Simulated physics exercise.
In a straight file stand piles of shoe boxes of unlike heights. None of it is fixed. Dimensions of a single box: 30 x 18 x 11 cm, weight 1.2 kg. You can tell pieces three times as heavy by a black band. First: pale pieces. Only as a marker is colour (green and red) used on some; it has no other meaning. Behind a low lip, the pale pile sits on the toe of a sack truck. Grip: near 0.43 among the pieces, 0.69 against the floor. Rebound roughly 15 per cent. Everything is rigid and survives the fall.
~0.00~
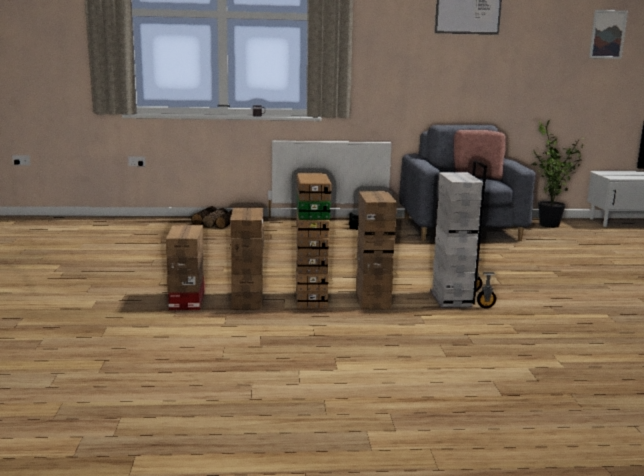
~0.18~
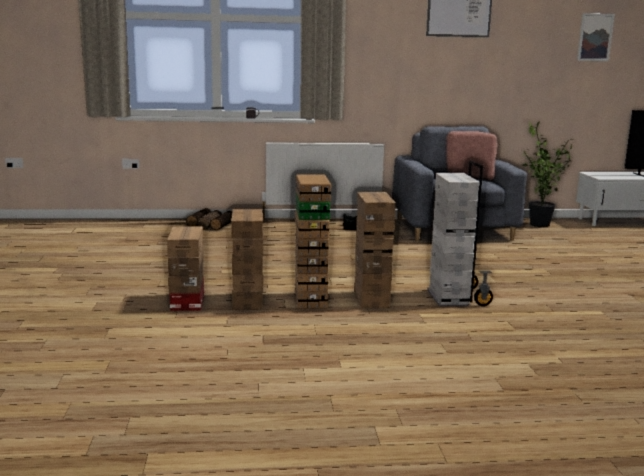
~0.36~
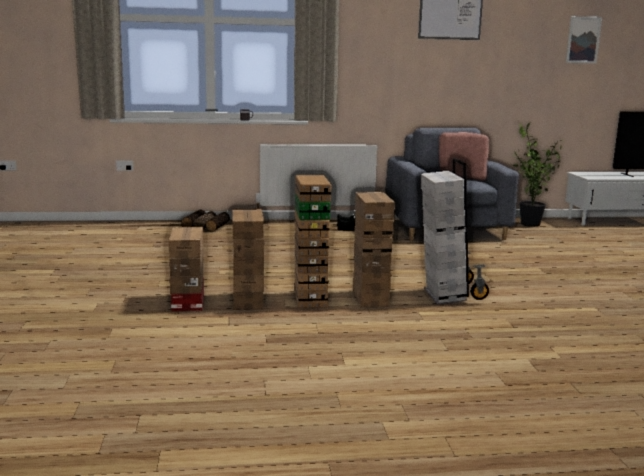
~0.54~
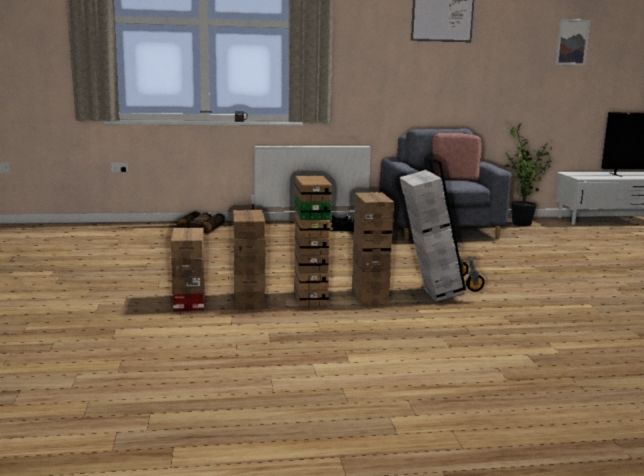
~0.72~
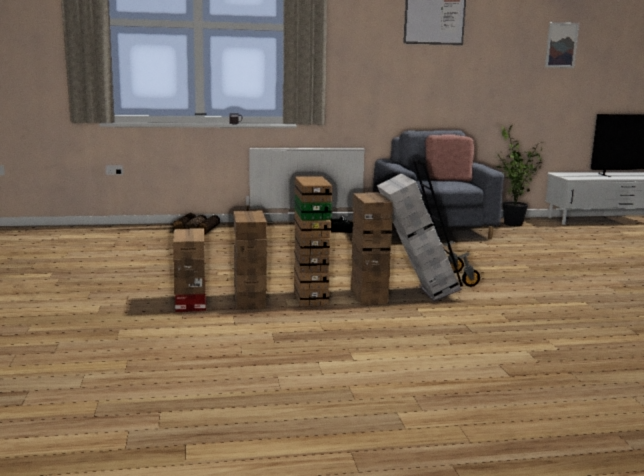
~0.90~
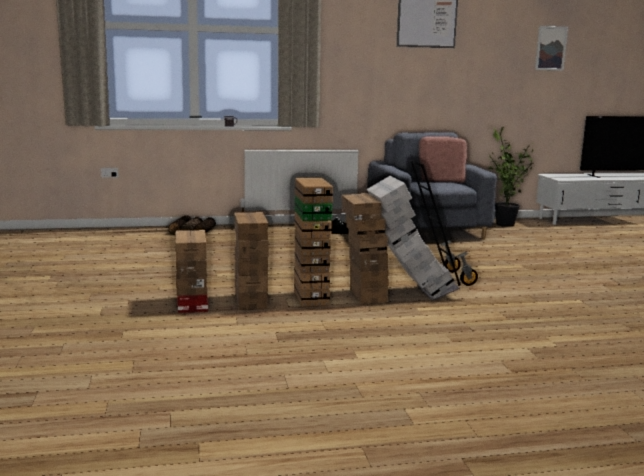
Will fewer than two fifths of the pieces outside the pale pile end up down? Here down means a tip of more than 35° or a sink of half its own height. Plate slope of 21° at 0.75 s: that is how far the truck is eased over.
Yes, fewer than two fifths.
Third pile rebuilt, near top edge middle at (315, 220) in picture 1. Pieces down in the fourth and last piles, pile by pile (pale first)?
Down by pile: Fourth 0, last 0.
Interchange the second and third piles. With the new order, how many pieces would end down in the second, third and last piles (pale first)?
Pile by pile, you'd see second at 0, third at 0 and last at 0 down.
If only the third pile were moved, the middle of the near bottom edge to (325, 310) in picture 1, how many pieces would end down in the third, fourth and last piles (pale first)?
Third 0, fourth 0, last 0 down.
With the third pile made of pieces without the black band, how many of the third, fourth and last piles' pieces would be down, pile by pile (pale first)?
Result: Third pile 7, fourth pile 5, last pile 4.
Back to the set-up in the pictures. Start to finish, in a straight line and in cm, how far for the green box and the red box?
Green 5, red 0.
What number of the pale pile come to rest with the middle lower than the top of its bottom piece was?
Pale pieces counted: 2.
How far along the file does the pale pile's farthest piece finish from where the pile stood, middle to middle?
Distance along: Near 50 cm.
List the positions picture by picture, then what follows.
In the first frame (pixels give the middle of a visible side; the camera moves round a little), truck frame (483, 195) 0° forward; red box (184, 302); green box (315, 211); none of the others has stirred.
In the second frame, truck frame (479, 195) 0° forward; green box (315, 211).
In the third frame, truck frame (465, 192) 6° forward, top of the pale pile leaning 6°; green box (315, 212); none of the others has stirred.
In the fourth frame, truck frame (445, 190) 15° forward, top of the pale pile leaning 15°; green box (316, 212); none of the others has stirred.
In the fifth frame, truck frame (432, 190) 21° forward, top of the pale pile leaning 26°; green box (317, 212); none of the others has stirred.
In the sixth frame, truck frame (430, 191) 21° forward, top of the pale pile leaning 29°; green box (318, 213); red box (193, 304); movement in 4 of them.
After 1.04 s, 7 of the pale pile down; none of the 22 other boxes down, 6 disturbed.
After 1.24 s, 7 of the pale pile down; none of the 22 other boxes down, 8 disturbed; green box 18 mm from its place.
In the end (1.8 s), 7 of the pale pile down; none of the 22 other boxes down, 9 disturbed; green box 32 mm from its place; red box unmoved. That is 0 per cent. From the last view, middles, green box near (308, 208), red box near (192, 296).
